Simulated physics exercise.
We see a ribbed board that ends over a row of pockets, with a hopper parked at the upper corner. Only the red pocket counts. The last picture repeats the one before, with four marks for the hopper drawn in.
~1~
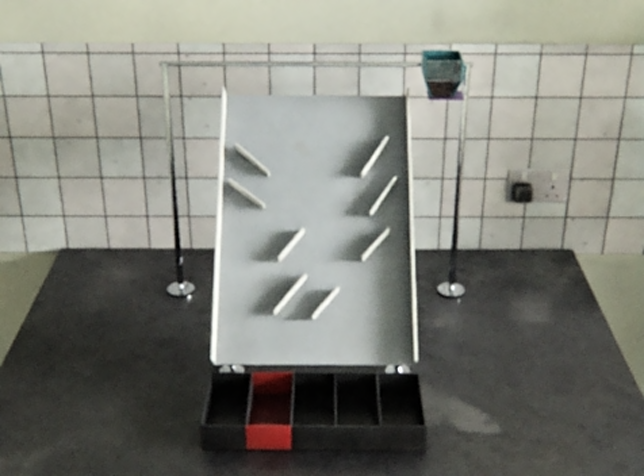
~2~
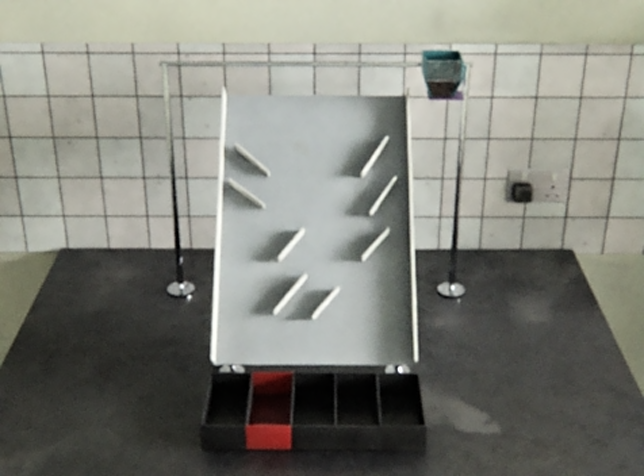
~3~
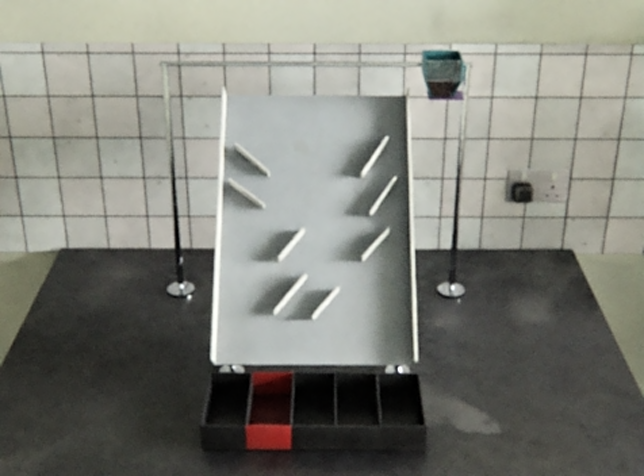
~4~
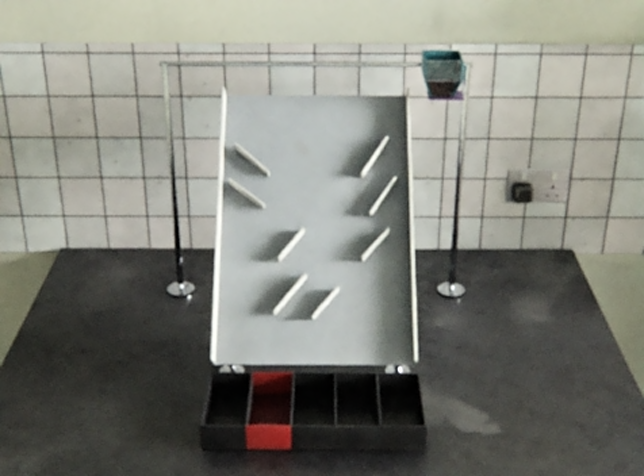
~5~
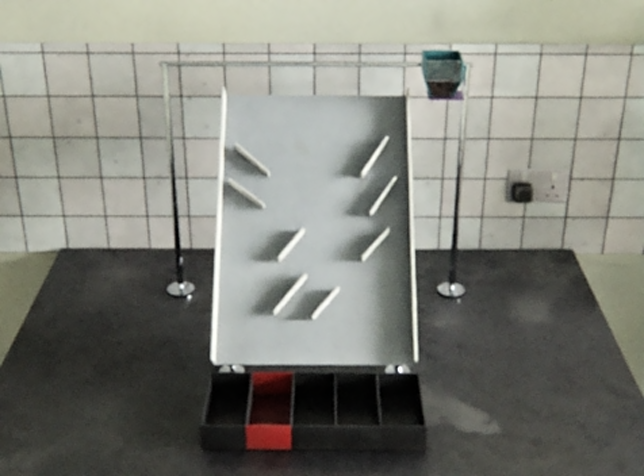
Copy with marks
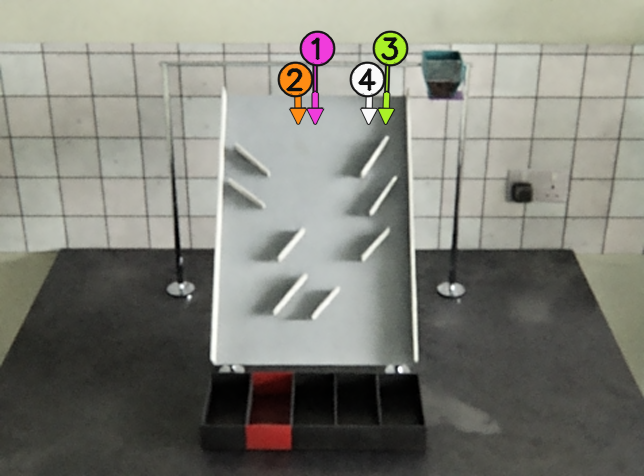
A tilted grey board with slanted ribs standing motionless above a row of dark pockets, one red, beside a small raised hopper.
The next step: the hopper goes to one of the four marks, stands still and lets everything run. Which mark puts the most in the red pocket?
Use mark 4.
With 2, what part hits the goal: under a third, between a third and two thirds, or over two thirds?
It is under a third.
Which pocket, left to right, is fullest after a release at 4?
The second from the left.
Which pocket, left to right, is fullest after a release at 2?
The first.
On the marked copy, mark 1 meets the board at (315, 118); mark 2 meets the board at (298, 118); mark 3 meets the board at (385, 118); mark 4 meets the board at (368, 118).
With 1, about a third in the red pocket, about two thirds in other pockets.
With 2, about a quarter in the red pocket, most in other pockets.
With 3, about a third in the red pocket, about half in other pockets, a stray few outside the box.
With 4, about two thirds in the red pocket, about a quarter in other pockets.
